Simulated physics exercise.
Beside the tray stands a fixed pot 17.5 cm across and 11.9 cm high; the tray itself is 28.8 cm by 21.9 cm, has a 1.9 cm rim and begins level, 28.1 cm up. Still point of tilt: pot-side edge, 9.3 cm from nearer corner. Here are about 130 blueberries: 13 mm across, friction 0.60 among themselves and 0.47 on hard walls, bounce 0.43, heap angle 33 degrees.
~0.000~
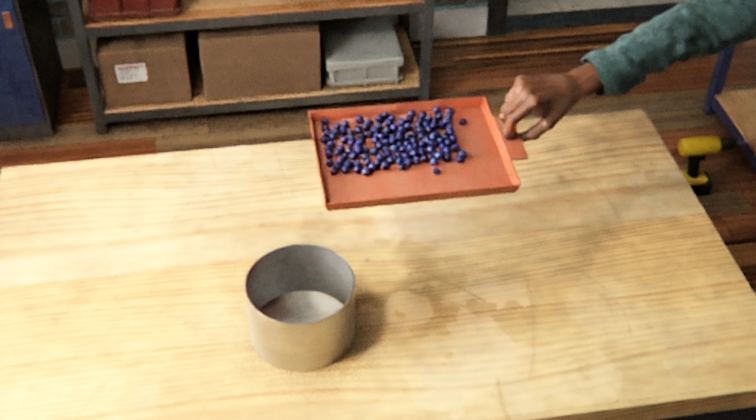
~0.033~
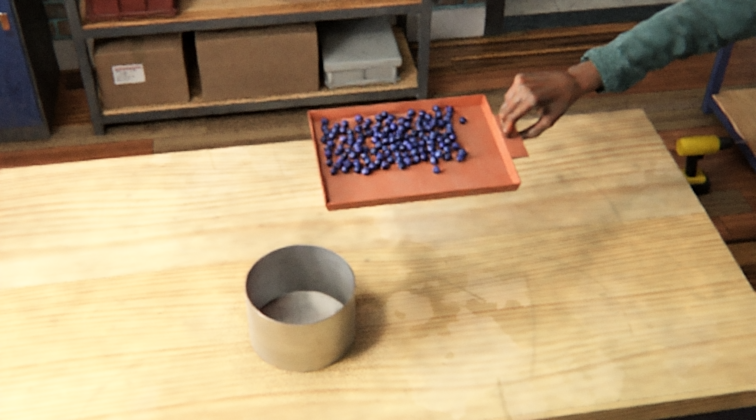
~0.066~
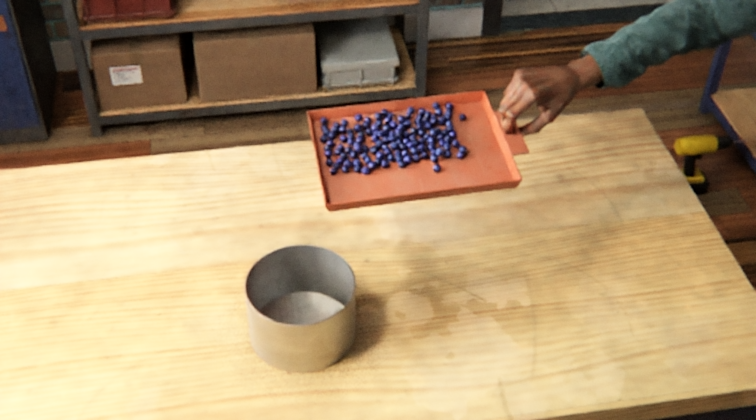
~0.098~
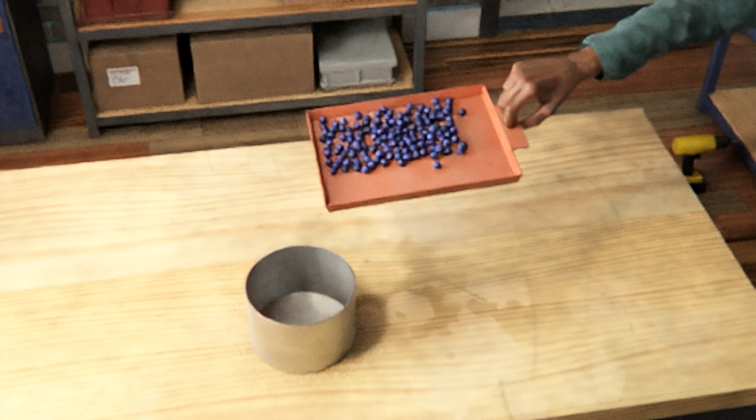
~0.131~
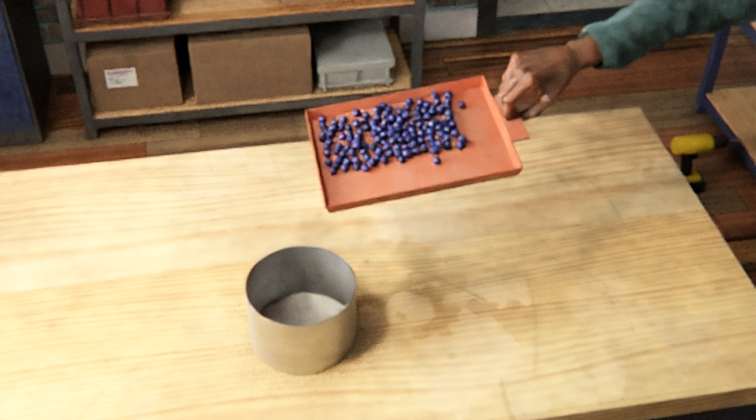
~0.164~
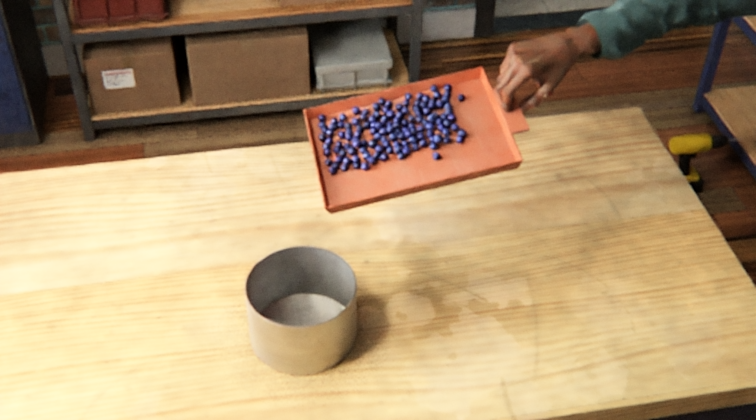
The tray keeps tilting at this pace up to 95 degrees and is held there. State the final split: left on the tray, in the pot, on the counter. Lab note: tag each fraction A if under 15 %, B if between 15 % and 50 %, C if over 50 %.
Left on the tray = A, pot = C, counter = B.
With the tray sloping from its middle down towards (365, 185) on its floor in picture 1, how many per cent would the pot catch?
Near 100 percent, give or take.
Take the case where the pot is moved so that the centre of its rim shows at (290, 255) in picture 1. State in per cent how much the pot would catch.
75 %.
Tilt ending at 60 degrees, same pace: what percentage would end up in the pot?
15 per cent.
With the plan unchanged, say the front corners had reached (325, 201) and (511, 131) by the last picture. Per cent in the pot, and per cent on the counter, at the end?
In the pot: 20 per cent; on the counter: 80 per cent.
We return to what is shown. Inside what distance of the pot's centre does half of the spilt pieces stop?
Some 16 centimetres.
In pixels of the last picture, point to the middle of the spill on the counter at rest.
(249, 286).
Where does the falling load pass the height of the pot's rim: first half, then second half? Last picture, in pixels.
I'd mark about (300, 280) for the first half and about (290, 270) for the second.
Then, at 0.57 s, tilt 51 degrees; the tray holds 100 %, the pot 0 %.
Then, at 0.84 s, tilt 78 degrees; the tray holds 85 %, the pot 5 %.
After 1.22 s, tilt 95 degrees; the tray holds 5 %, the pot 50 %.
At rest (2.2 s), tray 0 %, pot 75 %, counter 25 %.
